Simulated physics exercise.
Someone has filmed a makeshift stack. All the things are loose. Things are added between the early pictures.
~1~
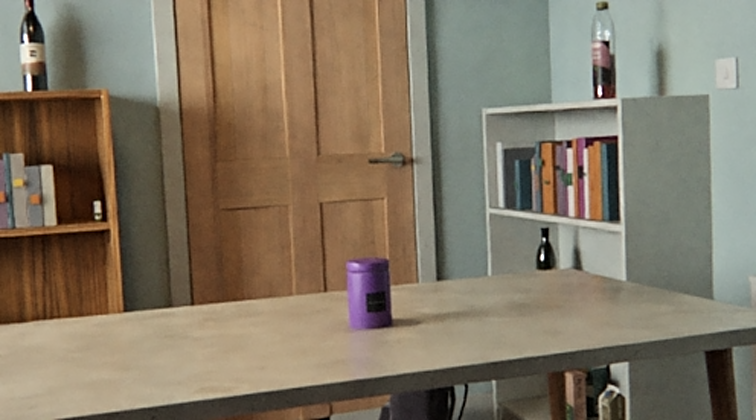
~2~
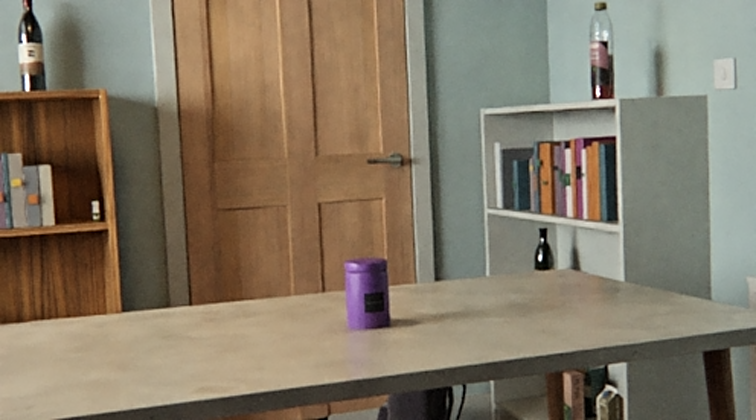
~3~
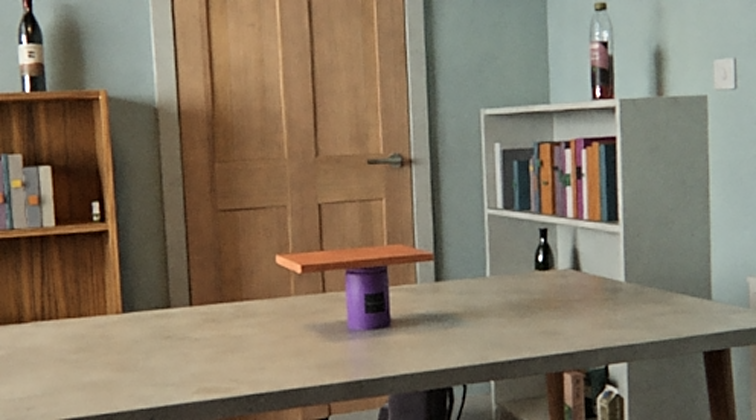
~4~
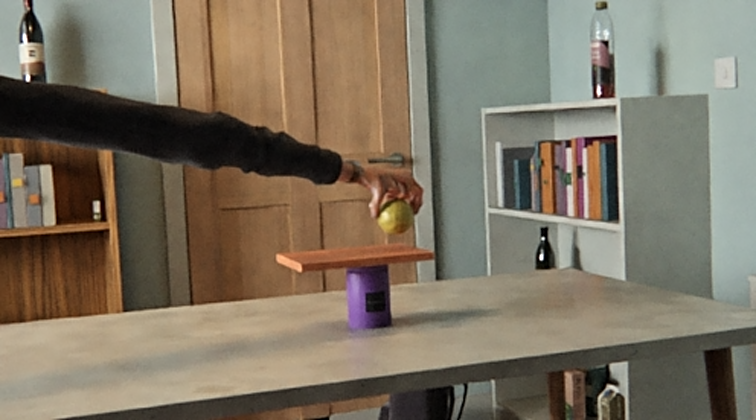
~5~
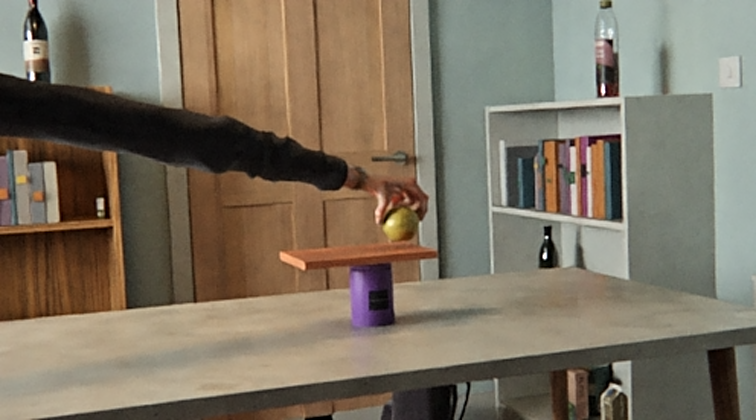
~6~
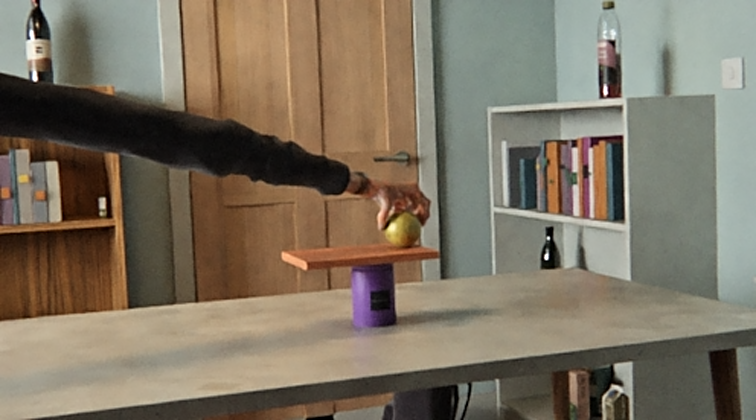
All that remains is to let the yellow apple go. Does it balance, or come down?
The stack stays up.
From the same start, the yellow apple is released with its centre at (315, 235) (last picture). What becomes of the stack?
Then it gives way.
Then, 0.50 s on from there, no change.
Then, 1.30 s on from there, yellow apple resting near (403, 229).
In the end, all 3 unmoved. At the end, from the last picture's camera, yellow apple near (403, 229). The stack keeps its balance.
